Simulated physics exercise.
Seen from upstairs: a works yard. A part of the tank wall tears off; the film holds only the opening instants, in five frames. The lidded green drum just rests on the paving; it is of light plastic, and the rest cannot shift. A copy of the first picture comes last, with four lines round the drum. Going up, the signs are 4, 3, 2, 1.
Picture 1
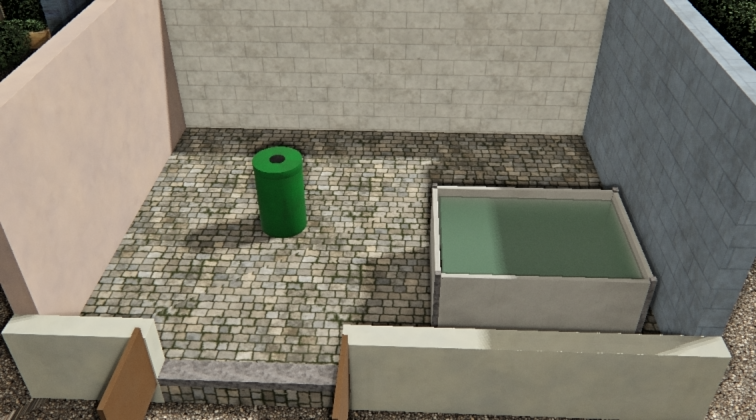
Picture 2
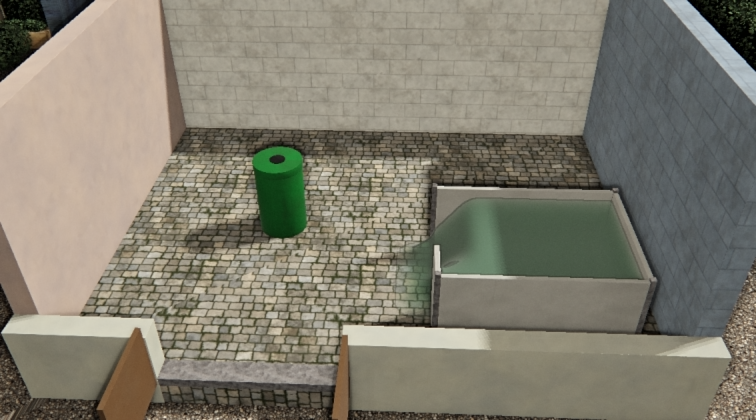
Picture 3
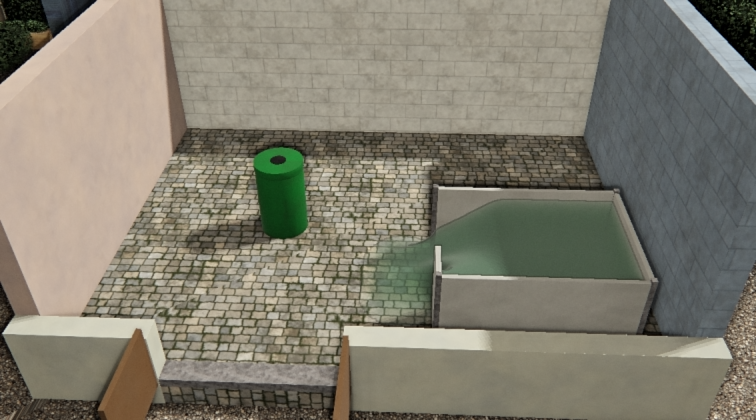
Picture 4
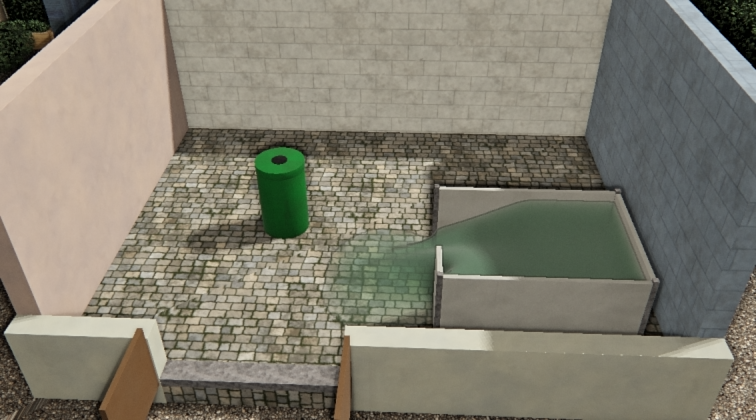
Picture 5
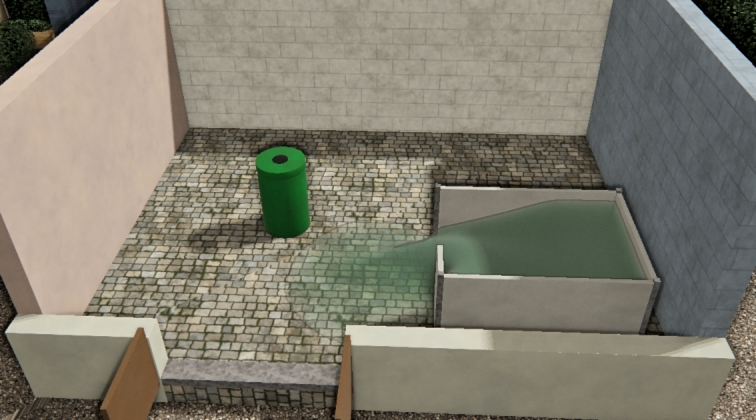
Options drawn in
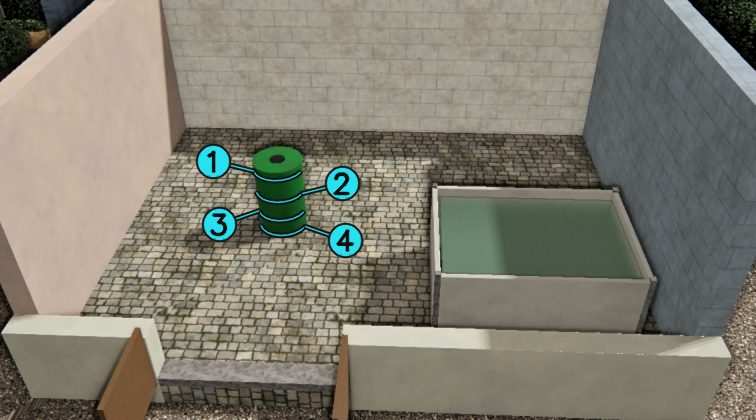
The clip opens on a walled, cobbled yard seen from above, with a green drum standing left of a full tank of greenish water. The tank's left side opens and water pours out, its level sloping down toward the gap. A wet sheet spreads leftward over the cobbles, nearer the drum.
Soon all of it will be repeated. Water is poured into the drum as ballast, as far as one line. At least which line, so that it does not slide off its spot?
The answer is mark 2.
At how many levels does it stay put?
Two.
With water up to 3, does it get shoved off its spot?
Yes, that goes wrong.
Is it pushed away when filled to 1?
No.
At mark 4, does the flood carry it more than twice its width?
Yes, it does.
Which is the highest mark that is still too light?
Mark 3.
On the marked copy, 1 at (274, 180); 2 at (276, 202); 3 at (278, 220); 4 at (280, 235); from the bottom up 4, 3, 2, 1.
If 1 is chosen, it does not move.
If 2 is chosen, it does not move.
If 3 is chosen, it is pushed about its own width away.
If 4 is chosen, it is pushed about 5 times its own width away.
